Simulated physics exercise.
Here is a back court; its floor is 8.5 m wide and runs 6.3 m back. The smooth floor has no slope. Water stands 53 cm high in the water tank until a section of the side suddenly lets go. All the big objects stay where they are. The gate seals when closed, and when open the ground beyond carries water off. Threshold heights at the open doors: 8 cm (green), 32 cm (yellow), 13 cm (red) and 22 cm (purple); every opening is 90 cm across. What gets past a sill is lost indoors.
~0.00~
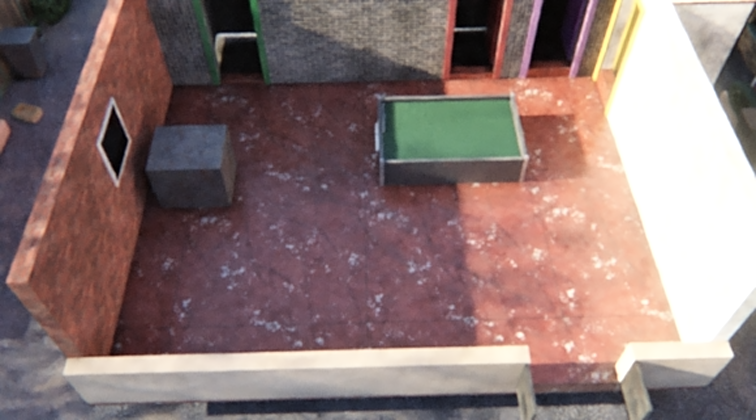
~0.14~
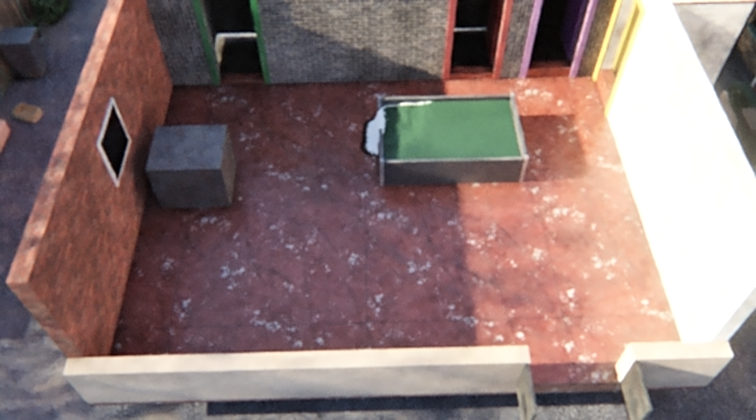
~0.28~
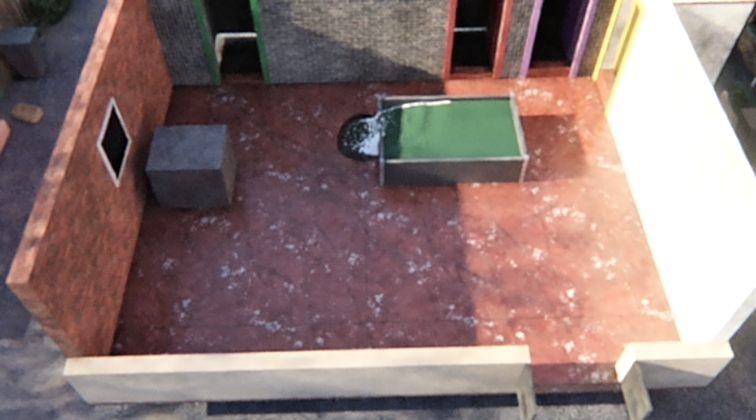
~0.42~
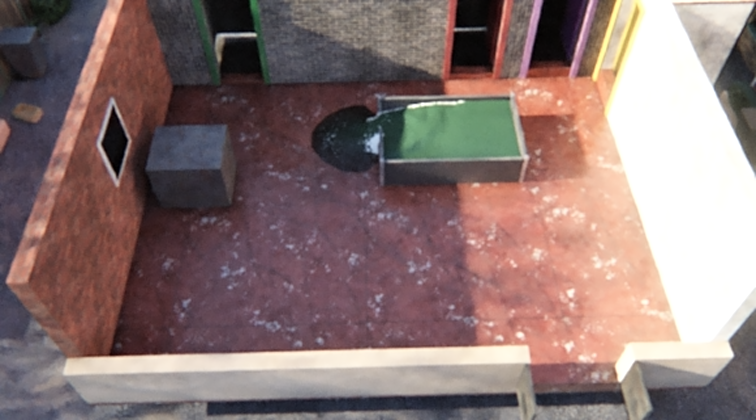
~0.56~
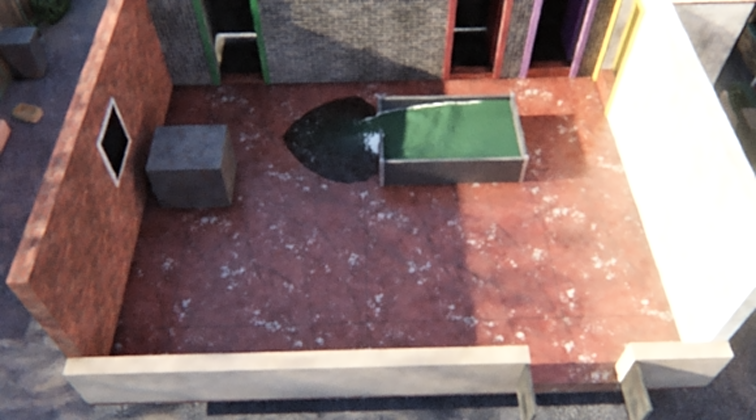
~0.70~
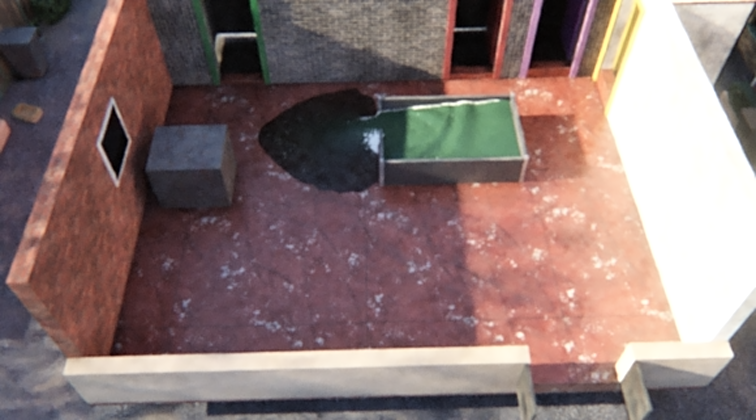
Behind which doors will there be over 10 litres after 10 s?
The water let in: At the green door it exceeds the limit; at the yellow door it does not reach the limit; at the red door it stays under the limit; at the purple door it keeps below the limit.
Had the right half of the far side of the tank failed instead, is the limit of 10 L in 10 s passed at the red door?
Then: Red past it.
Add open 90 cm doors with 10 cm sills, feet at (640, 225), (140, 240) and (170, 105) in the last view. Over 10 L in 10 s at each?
In turn: Below, under, above.
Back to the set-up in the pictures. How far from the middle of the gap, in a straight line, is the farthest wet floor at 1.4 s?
Some 3.8 m out.
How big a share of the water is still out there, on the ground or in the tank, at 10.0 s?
About 98 per cent.
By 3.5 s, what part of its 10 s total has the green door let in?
About 5 per cent.
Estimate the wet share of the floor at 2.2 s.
Some 20 per cent of it.
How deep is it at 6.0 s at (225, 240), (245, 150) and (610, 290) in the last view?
In that order: 2, 12 and 0 cm.
After 1.4 s water covers 15 % of the floor and is deepest (28 cm) near (372, 132); green door not reached, yellow door not reached, red door not reached, purple door not reached.
After 2.2 s water covers 20 % of the floor and is deepest (30 cm) near (172, 91); green door 10 cm at the sill, 1 L in, yellow door not reached, red door not reached, purple door not reached.
After 3.5 s water covers 30 % of the floor and is deepest (24 cm) near (207, 96); green door 9 cm at the sill, 4 L in, yellow door not reached, red door not reached, purple door not reached.
After 6.0 s water covers 40 % of the floor and is deepest (16 cm) near (272, 89); green door 15 cm at the sill, 30 L in, yellow door not reached, red door not reached, purple door not reached.
After 10.0 s water covers 60 % of the floor and is deepest (10 cm) near (168, 110); green door 9 cm at the sill, 56 L in, yellow door not reached, red door 2 cm at the sill, 0 L in, purple door not reached.
